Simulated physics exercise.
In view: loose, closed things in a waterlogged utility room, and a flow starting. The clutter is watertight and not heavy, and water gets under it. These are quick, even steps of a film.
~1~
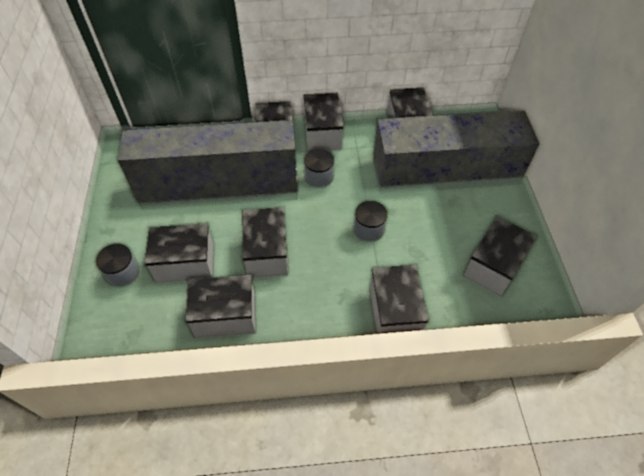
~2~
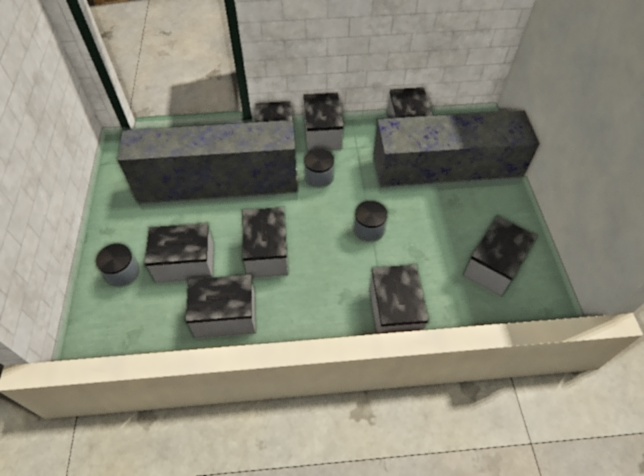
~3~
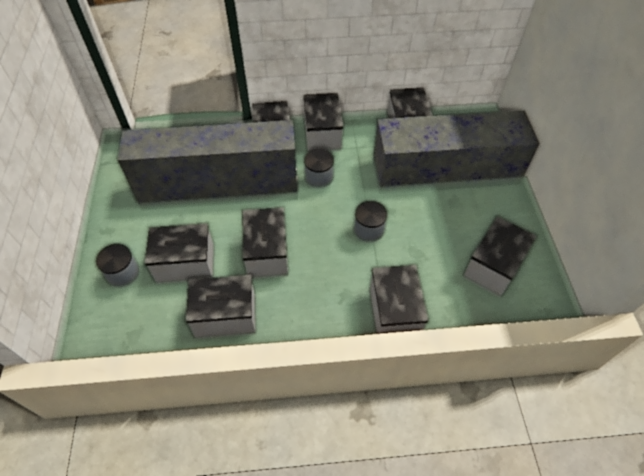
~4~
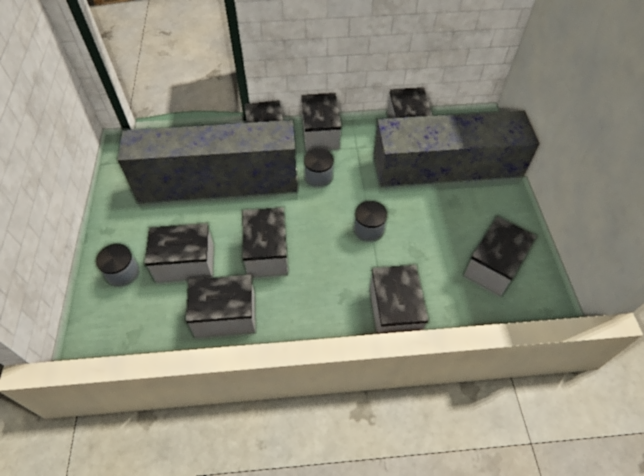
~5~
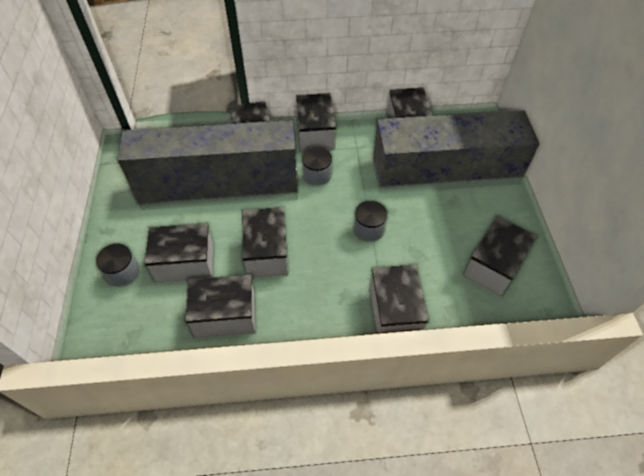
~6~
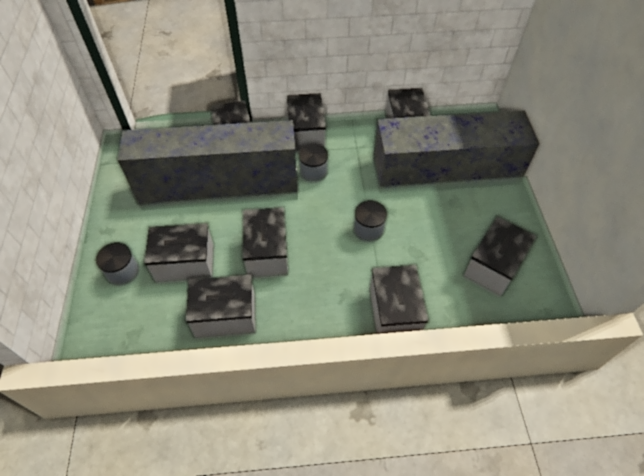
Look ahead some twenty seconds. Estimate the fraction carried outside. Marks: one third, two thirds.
It is from one to two thirds.
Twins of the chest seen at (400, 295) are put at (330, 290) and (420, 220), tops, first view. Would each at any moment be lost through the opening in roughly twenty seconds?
As listed: Still in, through.
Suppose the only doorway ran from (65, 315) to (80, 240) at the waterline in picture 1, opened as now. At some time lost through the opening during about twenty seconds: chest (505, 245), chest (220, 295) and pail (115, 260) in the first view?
As listed: Kept in, out, out.
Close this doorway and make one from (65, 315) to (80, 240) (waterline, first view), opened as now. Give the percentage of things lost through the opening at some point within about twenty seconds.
Close to 50 %.
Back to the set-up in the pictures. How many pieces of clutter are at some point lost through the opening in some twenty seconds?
The number is 7.
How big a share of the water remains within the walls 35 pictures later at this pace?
Some 56 per cent.
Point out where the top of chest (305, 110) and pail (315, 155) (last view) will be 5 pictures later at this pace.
Roughly at (195, 106) and (225, 138).
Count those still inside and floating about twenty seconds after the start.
It comes to 4.
A moment on, 1 of 11 are out; 10 afloat.
Next, 4 of 11 are out; 6 afloat.
Later, 6 of 11 are out; 5 afloat.
In the end, 7 of 11 are out; 4 afloat.
